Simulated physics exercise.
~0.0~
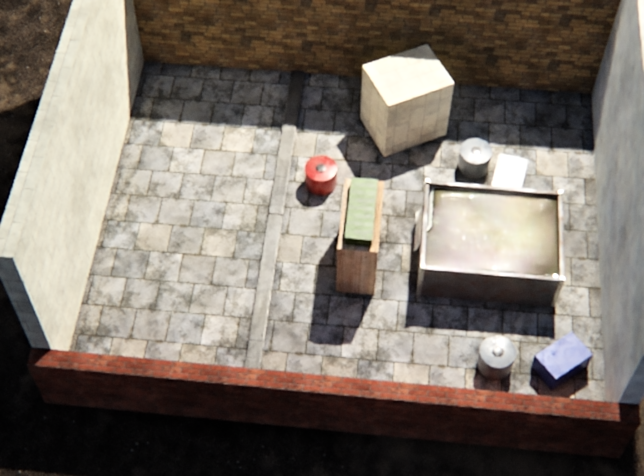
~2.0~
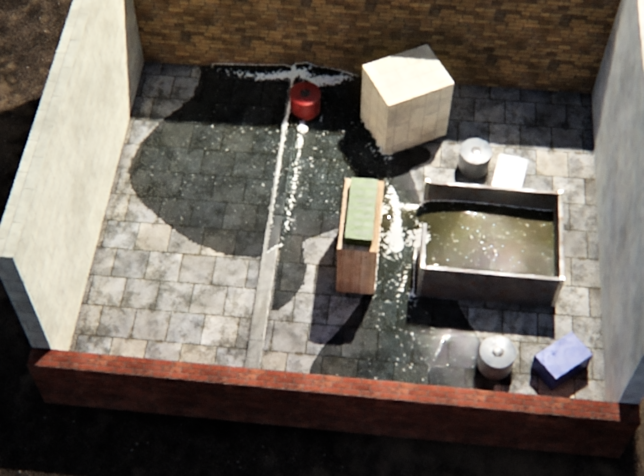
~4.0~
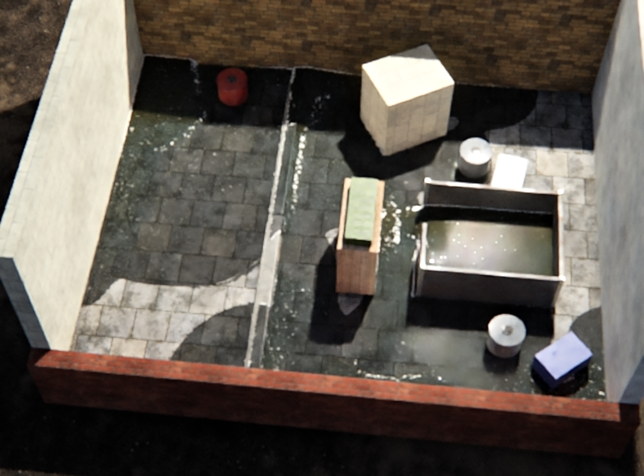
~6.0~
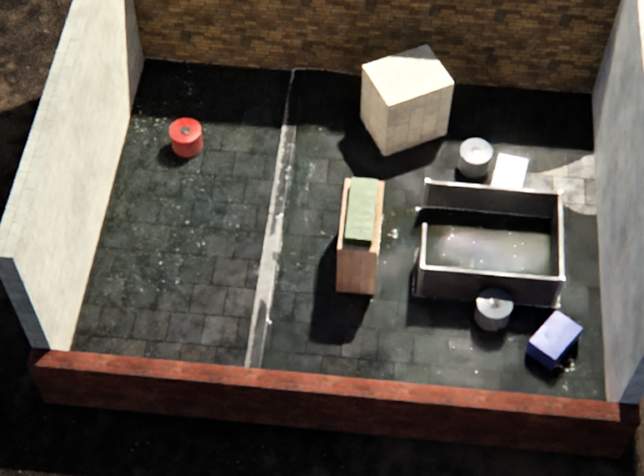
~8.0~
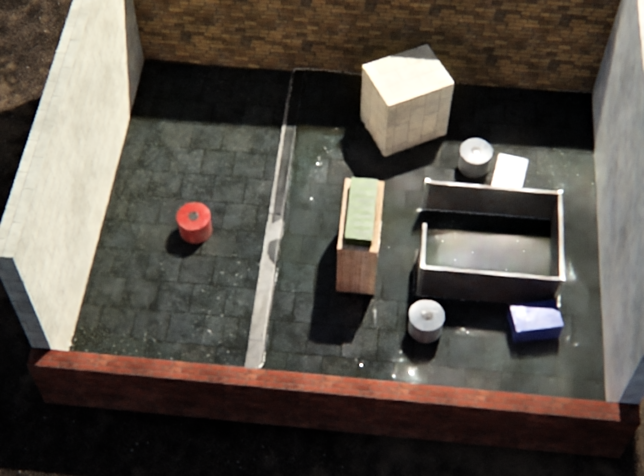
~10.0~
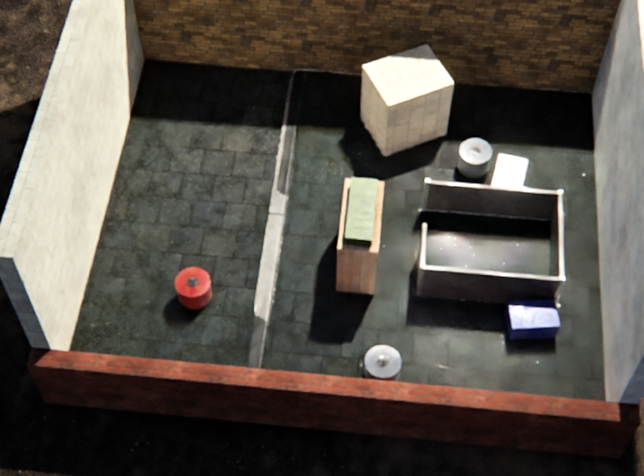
In the video, water pours from a rectangular tank across a walled paved yard, carrying a red tub over a low kerb to the left and then toward the front, while a grey tub and blue crate shift leftward nearby, ending on the right side of the flooded yard.
